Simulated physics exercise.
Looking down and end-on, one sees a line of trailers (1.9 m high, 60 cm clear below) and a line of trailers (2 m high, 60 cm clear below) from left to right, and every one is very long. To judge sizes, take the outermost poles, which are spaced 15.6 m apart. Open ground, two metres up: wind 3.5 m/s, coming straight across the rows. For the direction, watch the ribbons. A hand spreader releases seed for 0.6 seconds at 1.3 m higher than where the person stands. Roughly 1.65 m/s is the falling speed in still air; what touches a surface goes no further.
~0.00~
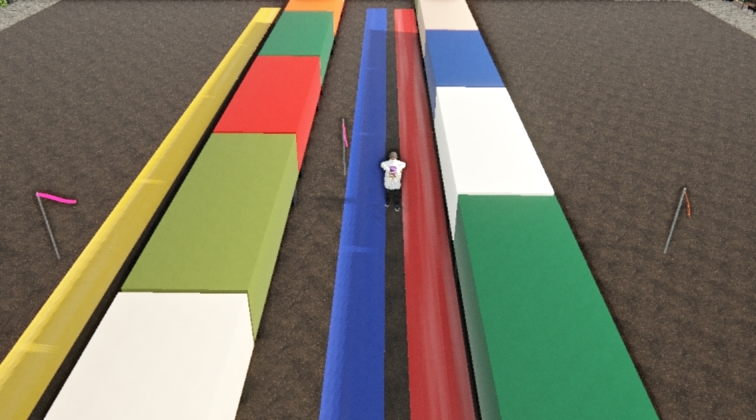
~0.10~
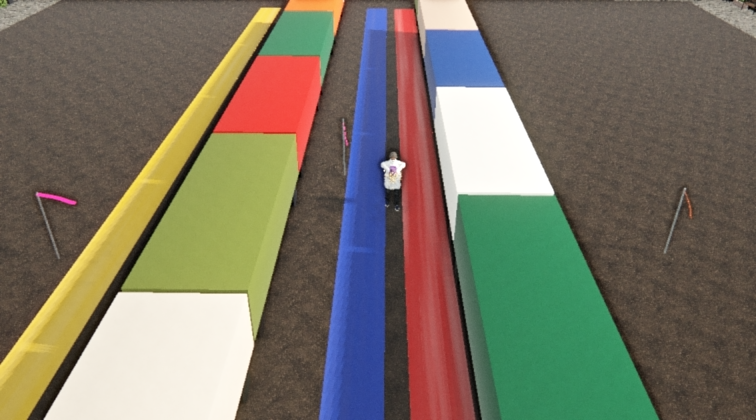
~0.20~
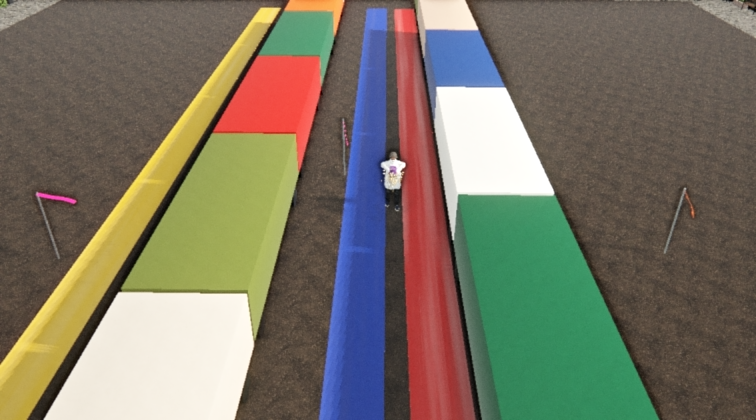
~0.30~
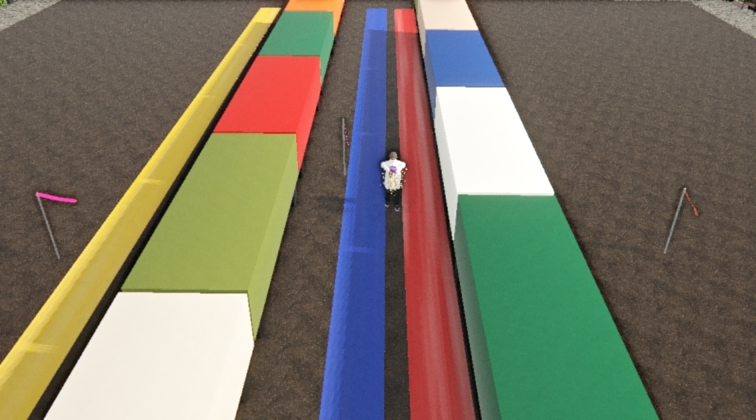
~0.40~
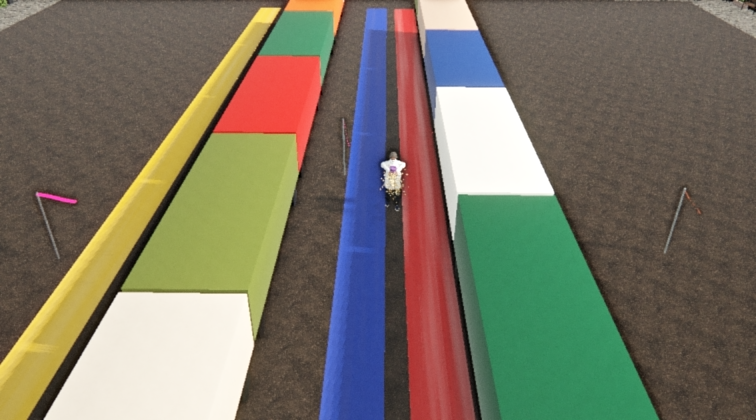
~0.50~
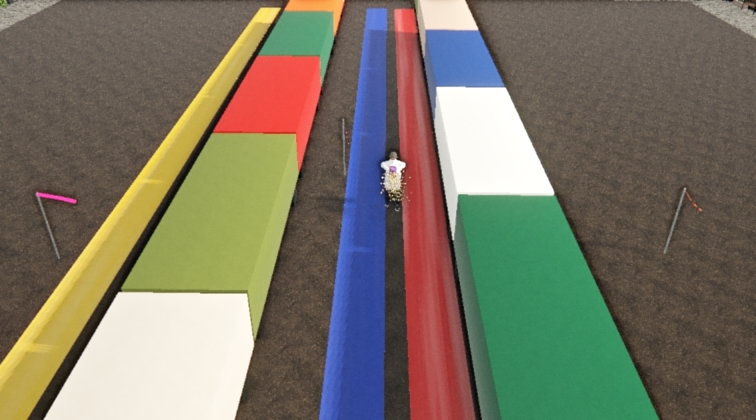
On dark, bare ground seen from high above and end-on, long rows of boxy trailers and low coloured strips run away into the distance. A yellow strip and a multicoloured row lie left, a blue and a red strip flank a white-topped person in the middle, and another multicoloured row stands right, with ribboned poles between and outside. Small specks spread slightly around the person, the ribbons shift faintly, and the camera stays still.
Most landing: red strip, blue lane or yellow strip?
It is red that catches most.
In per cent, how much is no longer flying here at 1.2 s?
It comes to around 40 per cent.
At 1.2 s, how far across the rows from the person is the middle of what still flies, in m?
Around 0.5 m.
After 1.2 s, 38 % is no longer flying here, and 0 % lies on the yellow strip, 0 % on the blue lane and 34 % on the red strip; the middle of what still flies is 0.4 m above the low ground, near (408, 204).
After 2.0 s, 95 % is no longer flying here, and 0 % lies on the yellow strip, 0 % on the blue lane and 89 % on the red strip.
After 3.5 s, 100 % is no longer flying here, and 0 % lies on the yellow strip, 0 % on the blue lane and 93 % on the red strip.
After 8.0 s, 100 % is no longer flying here, and 0 % lies on the yellow strip, 0 % on the blue lane and 93 % on the red strip.
After 45.0 s, 100 % is no longer flying here, and 0 % lies on the yellow strip, 0 % on the blue lane and 93 % on the red strip.
